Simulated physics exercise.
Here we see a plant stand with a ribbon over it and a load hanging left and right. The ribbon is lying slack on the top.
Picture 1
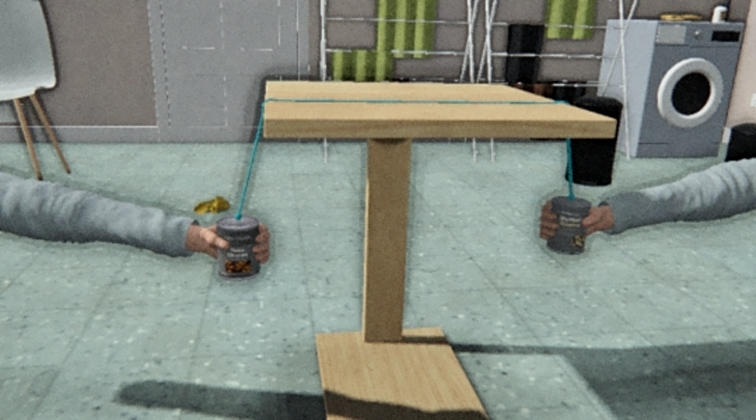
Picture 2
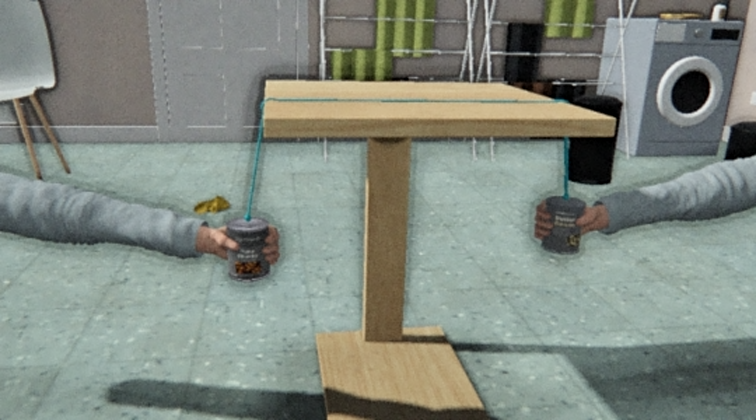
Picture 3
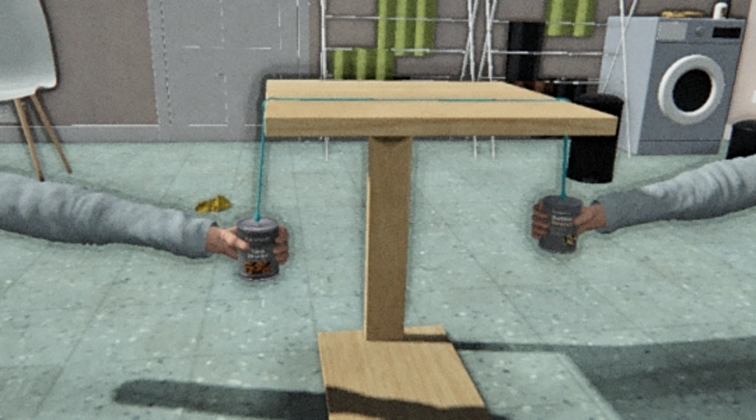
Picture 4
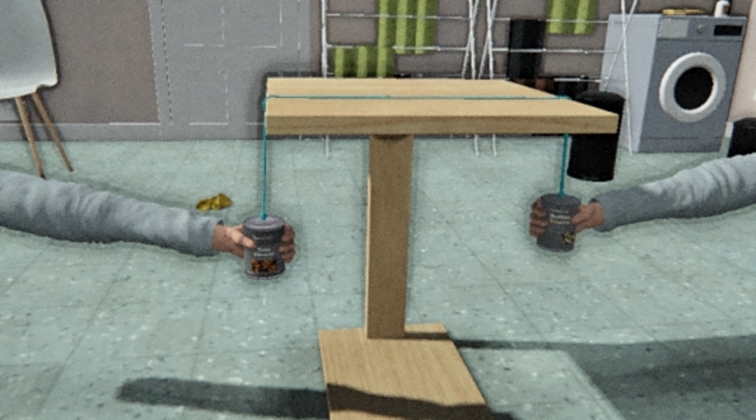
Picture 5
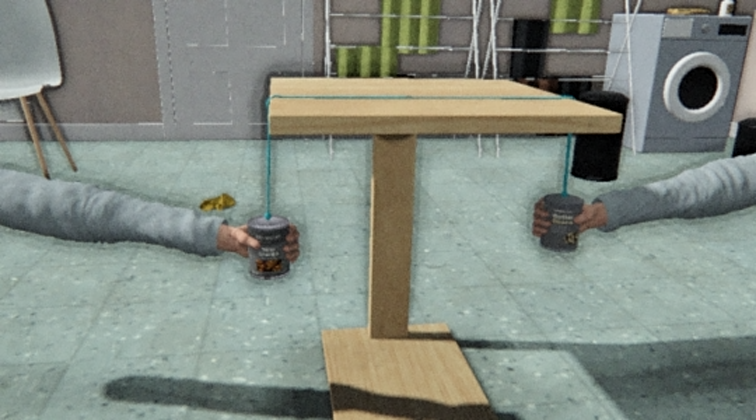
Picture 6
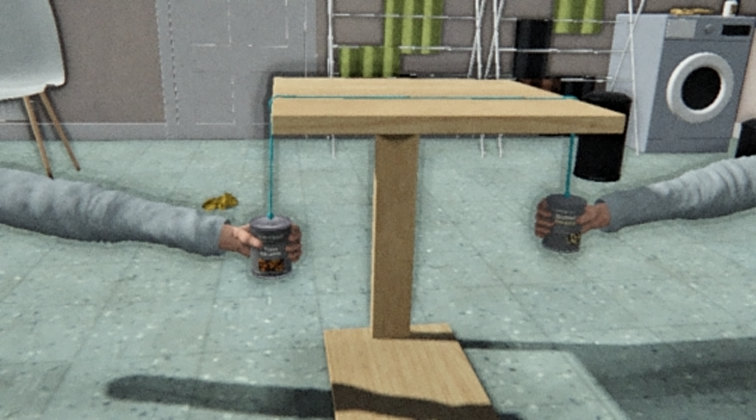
The clip shows two hands holding dark tins on a teal ribbon draped over a wooden stand; the left tin shifts slightly right while the right one moves slightly left, then both stay nearly still as the view drifts a little.
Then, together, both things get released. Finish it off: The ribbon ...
The ribbon stays at rest.
Then, 0.80 s past the final frame, left tin at the same height near (276, 247); right tin at the same height near (561, 224).
Then, 1.44 s past the final frame, left tin at the same height near (278, 247); right tin at the same height near (558, 224).
When it is over, left tin at the same height near (276, 247); right tin at the same height near (563, 224). The ribbon stays as it is.
